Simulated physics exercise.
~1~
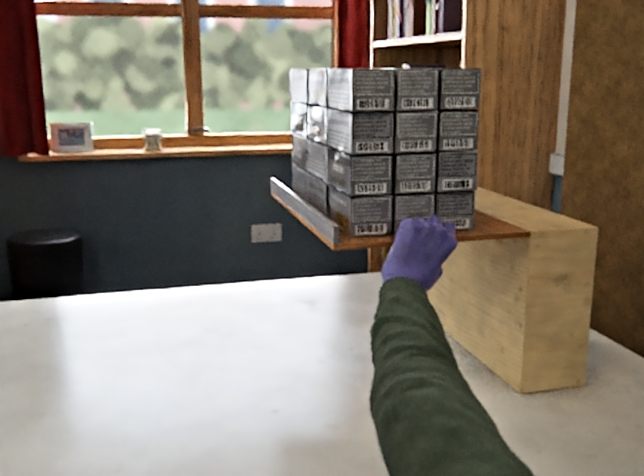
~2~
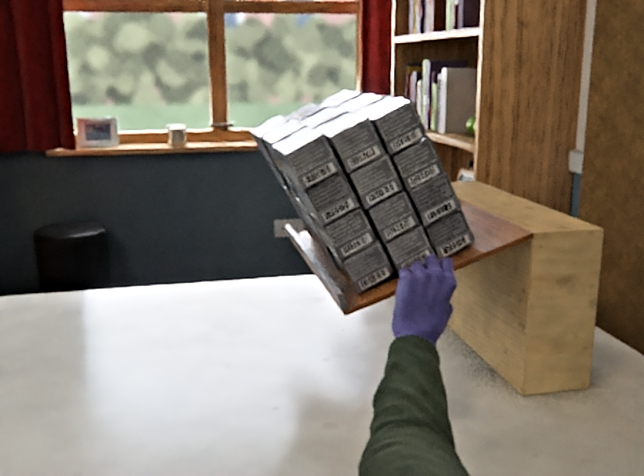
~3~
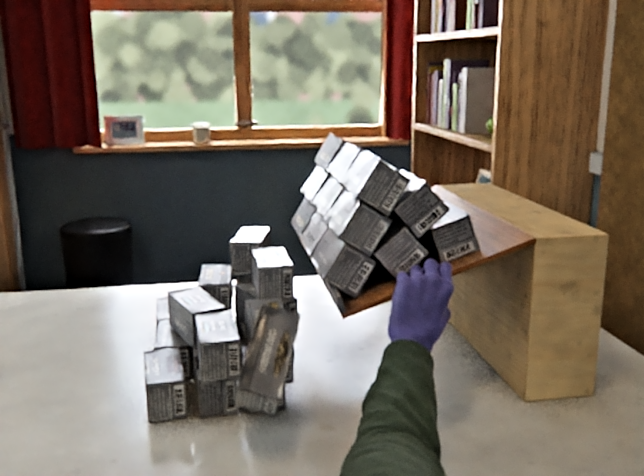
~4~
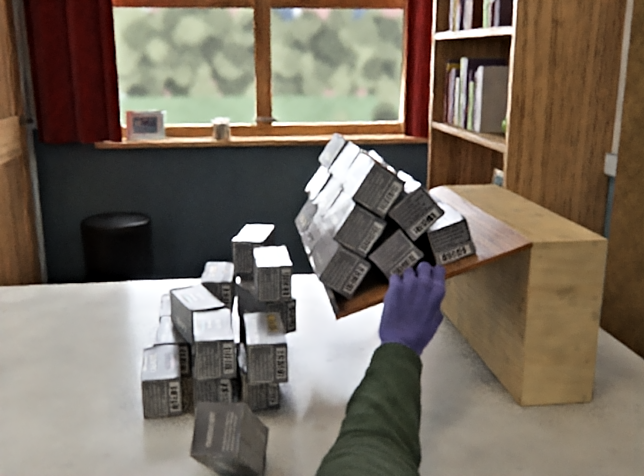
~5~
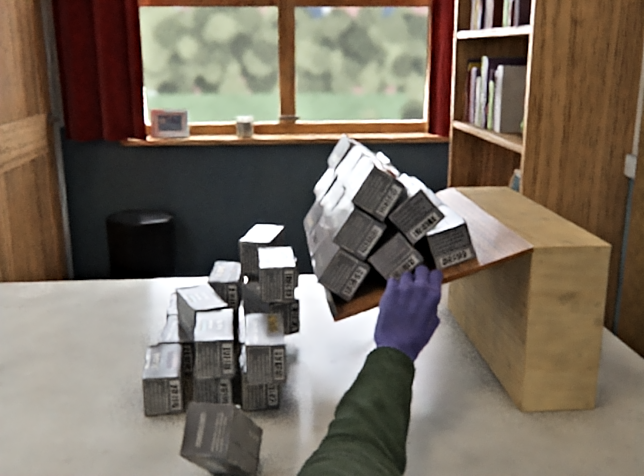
In a room with a red-curtained window and a wooden bookcase, a pale table is seen from just in front as the view drifts slightly sideways. A purple-gloved hand in a dark green sleeve is at the near edge of a brown tray, stacked with grey packets beside a pale wooden block. The tray's left side sinks, and the whole stack tilts with it. Packets then spill off to the left, landing in an uneven heap on the table. One more settles nearer the viewer, while roughly half remain jumbled on the sloping tray, the hand still beneath.
